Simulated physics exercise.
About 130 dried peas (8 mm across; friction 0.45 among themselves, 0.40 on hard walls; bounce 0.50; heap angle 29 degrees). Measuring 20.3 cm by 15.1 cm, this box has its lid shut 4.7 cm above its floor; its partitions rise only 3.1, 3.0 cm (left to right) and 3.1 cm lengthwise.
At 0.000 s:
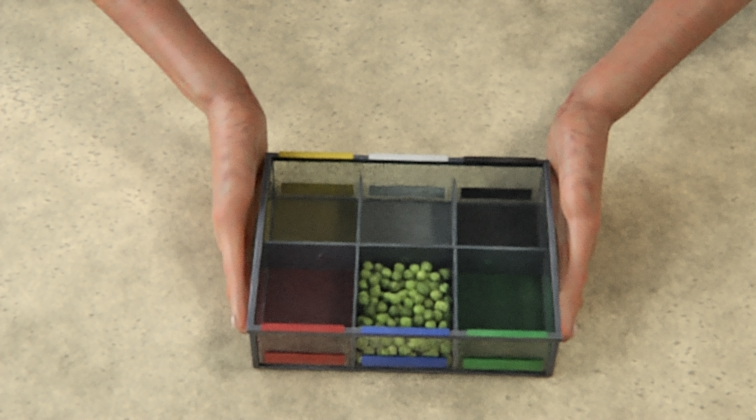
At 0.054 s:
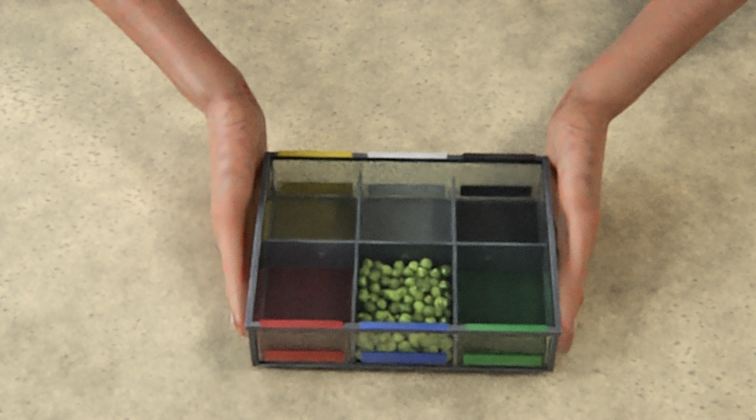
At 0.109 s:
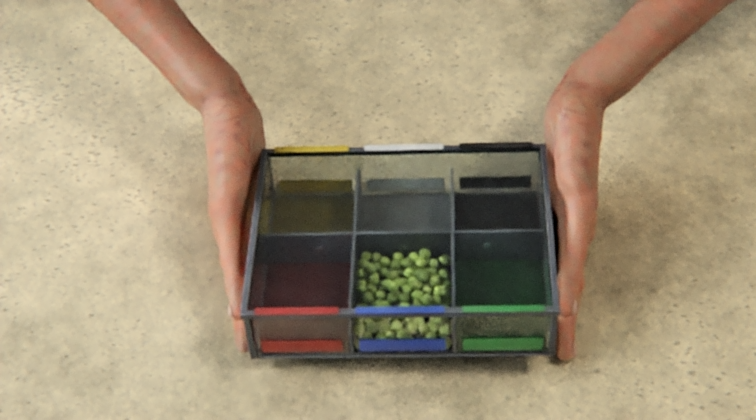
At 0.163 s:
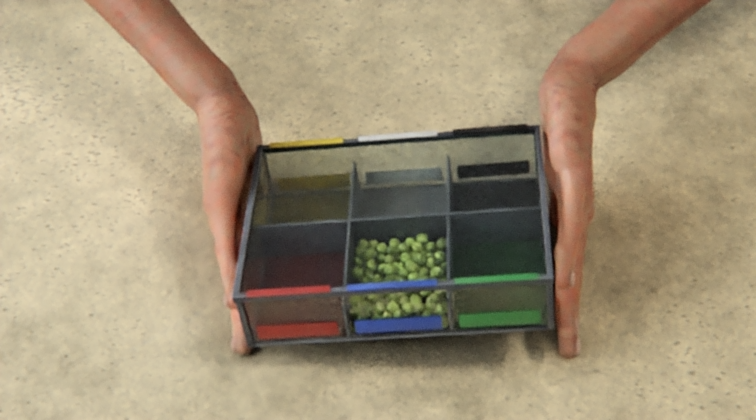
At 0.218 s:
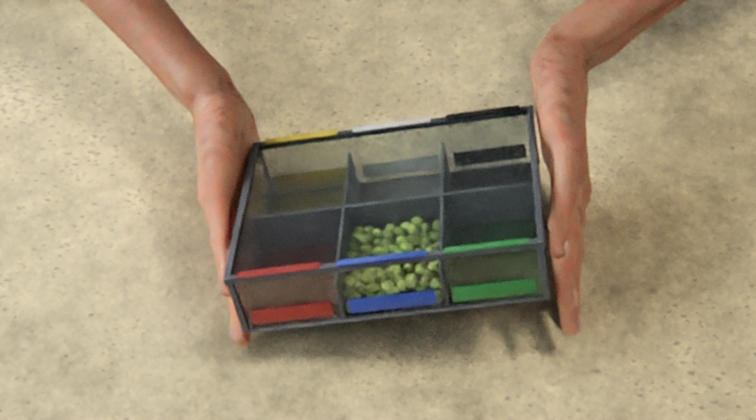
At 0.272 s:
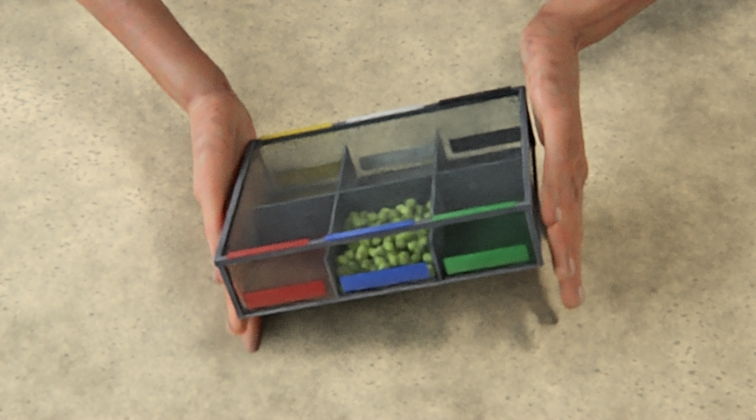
To begin with, two hands hold a clear-lidded, six-compartment box nearly level, with green peas heaped in the blue-marked front middle section. The hands then tilt the box progressively faster, raising its front and right side toward the back left, while the peas remain within the blue-marked section.
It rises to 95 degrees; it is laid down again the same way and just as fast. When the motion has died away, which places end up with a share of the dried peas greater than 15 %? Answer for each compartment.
Red compartment - no; blue compartment - yes; green compartment - no; yellow compartment - yes; white compartment - no; black compartment - no.
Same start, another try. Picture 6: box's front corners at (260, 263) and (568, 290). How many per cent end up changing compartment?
Something like 45 in a hundred.
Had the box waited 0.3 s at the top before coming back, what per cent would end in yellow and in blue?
Then, in per cent: Yellow 30; blue 65.
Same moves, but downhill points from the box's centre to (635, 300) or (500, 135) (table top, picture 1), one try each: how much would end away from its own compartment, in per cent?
That would be close to 55 per cent and then close to 55 per cent.
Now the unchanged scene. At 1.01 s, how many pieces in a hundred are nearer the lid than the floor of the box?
Close to 60 in a hundred.
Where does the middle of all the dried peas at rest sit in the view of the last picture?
In the last view, approximately (373, 279).
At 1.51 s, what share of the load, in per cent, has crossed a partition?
It comes to some 35 per cent.
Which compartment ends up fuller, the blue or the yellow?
Blue.
After 1.01 s, tilt 94 degrees; red 5 %, blue 80 %, yellow 10 %, white 5 %.
After 1.51 s, tilt 39 degrees; red 5 %, blue 65 %, yellow 25 %, white 5 %.
After 2.07 s, tilt 0 degrees; red 5 %, blue 65 %, yellow 25 %, white 5 %.
By 2.5 s all is still; red 5 %, blue 65 %, green 0 %, yellow 25 %, white 5 %, black 0 %.
